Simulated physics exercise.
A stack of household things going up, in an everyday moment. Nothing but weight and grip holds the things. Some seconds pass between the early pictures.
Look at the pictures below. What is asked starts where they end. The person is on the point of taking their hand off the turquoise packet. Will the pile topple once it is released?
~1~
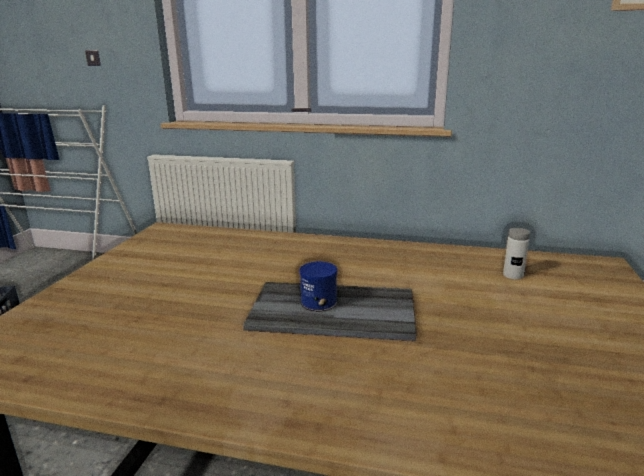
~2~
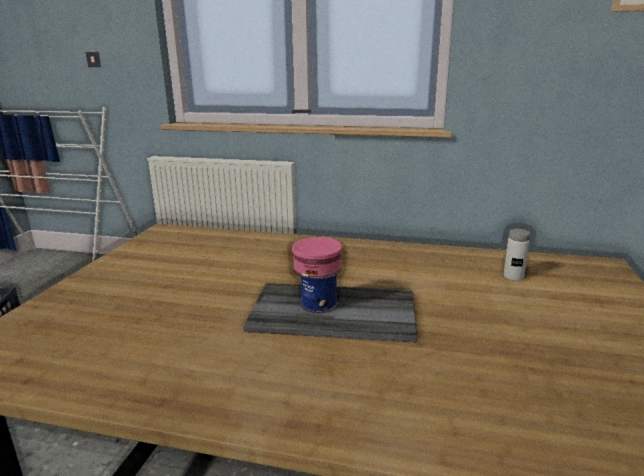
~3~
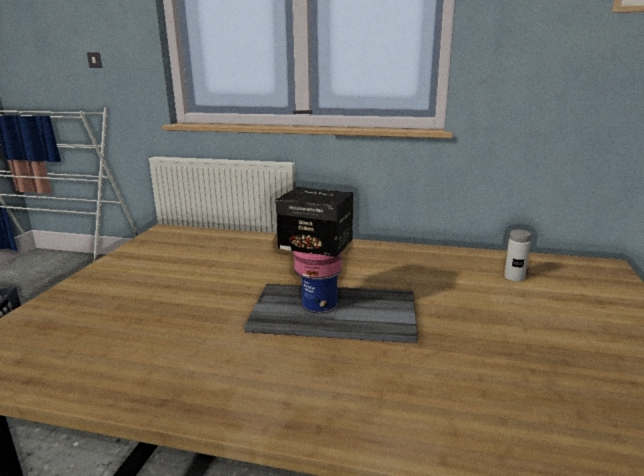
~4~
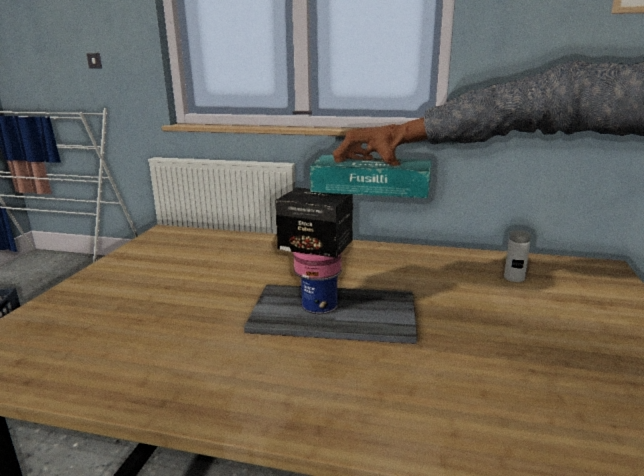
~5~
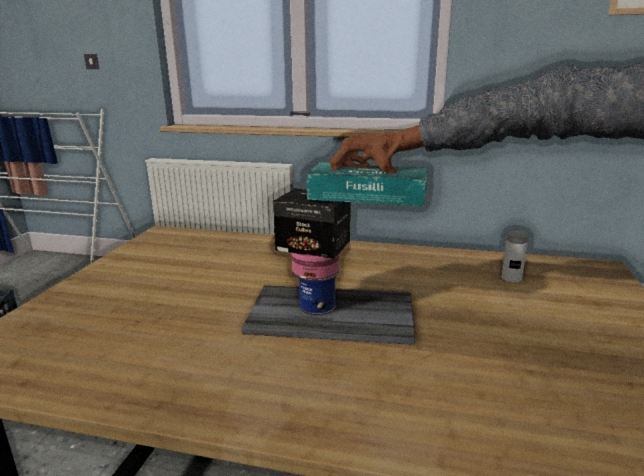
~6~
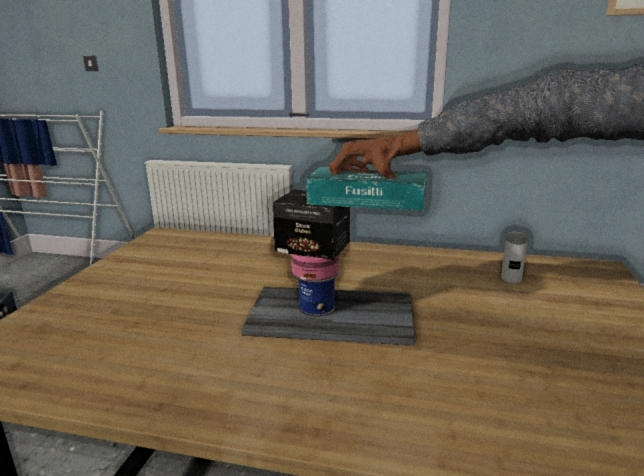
My guess is the pile will not stay put.
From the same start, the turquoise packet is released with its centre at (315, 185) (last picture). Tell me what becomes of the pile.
The pile remains standing.
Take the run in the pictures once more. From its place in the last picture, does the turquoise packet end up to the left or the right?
That would be the viewer's right.
Then, 0.30 s past the last view, turquoise packet now fallen.
Then, 0.40 s past the last view, things are still on the move.
Then, 0.60 s past the last view, as before.
Finally, fallen, turquoise packet; the other 5 still in place. Final places as the last picture's camera would see them, turquoise packet near (439, 285). The pile gives way.
